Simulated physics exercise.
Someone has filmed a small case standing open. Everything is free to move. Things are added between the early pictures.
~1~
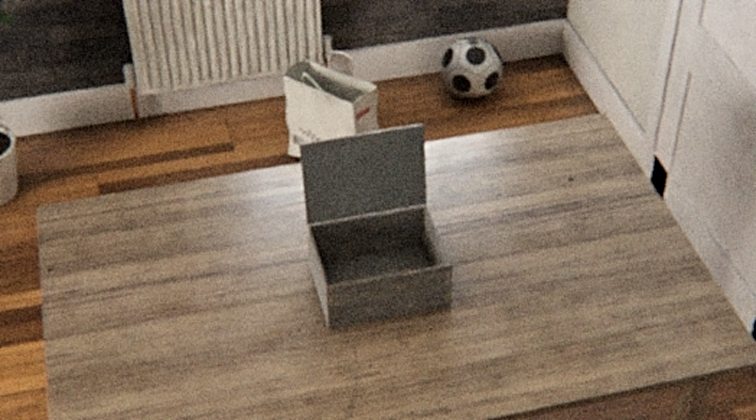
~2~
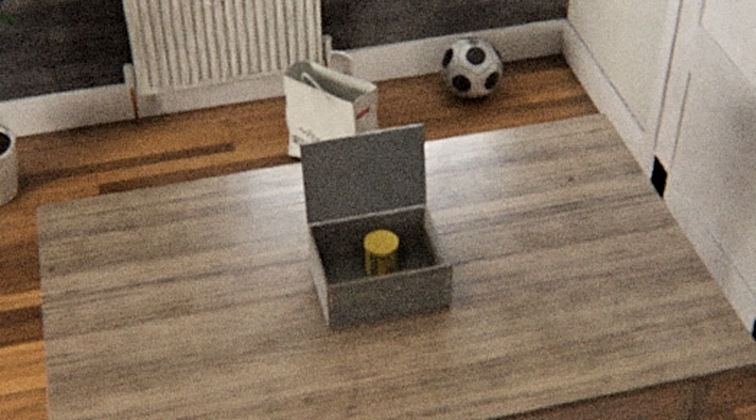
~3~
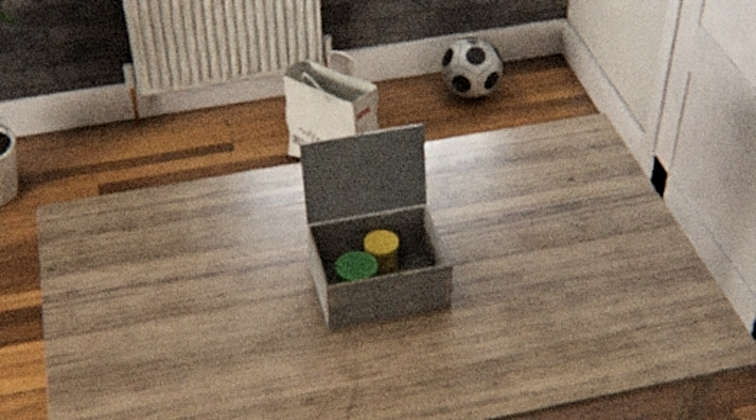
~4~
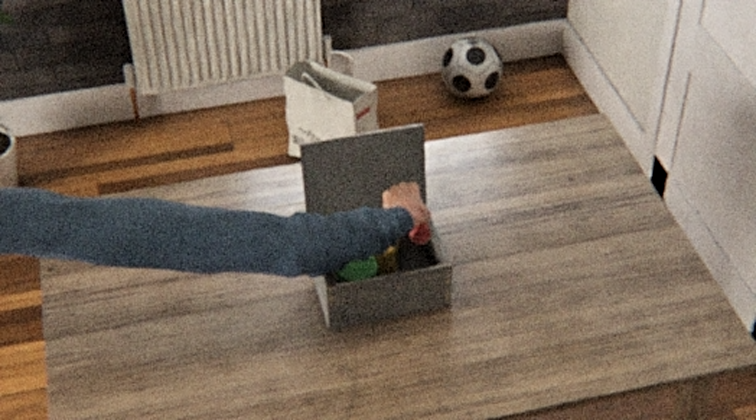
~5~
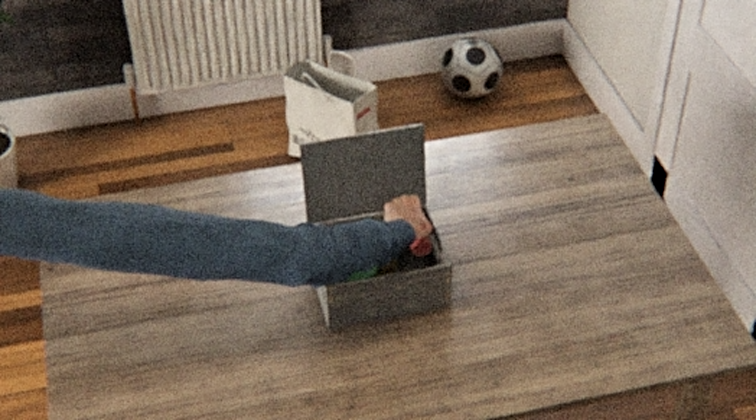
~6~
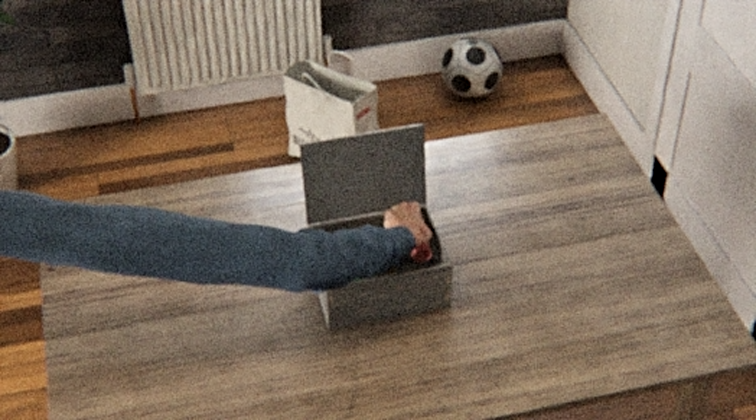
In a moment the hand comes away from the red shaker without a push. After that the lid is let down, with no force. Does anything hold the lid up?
Outcome: The lid sits on the rim.
Then, 0.60 s on from there, red shaker shifted well along near (414, 263).
Then, 1.50 s on from there, lid 68° above the rim; red shaker shifted well along near (414, 263).
Then, 1.80 s on from there, lid 31° above the rim; red shaker shifted well along near (414, 263).
Then, 1.90 s on from there, lid 15° above the rim; red shaker shifted well along near (414, 263).
In the end, lid shut; moved from the start, red shaker; the other 2 unmoved. At the end, from the last picture's camera, red shaker near (414, 263).
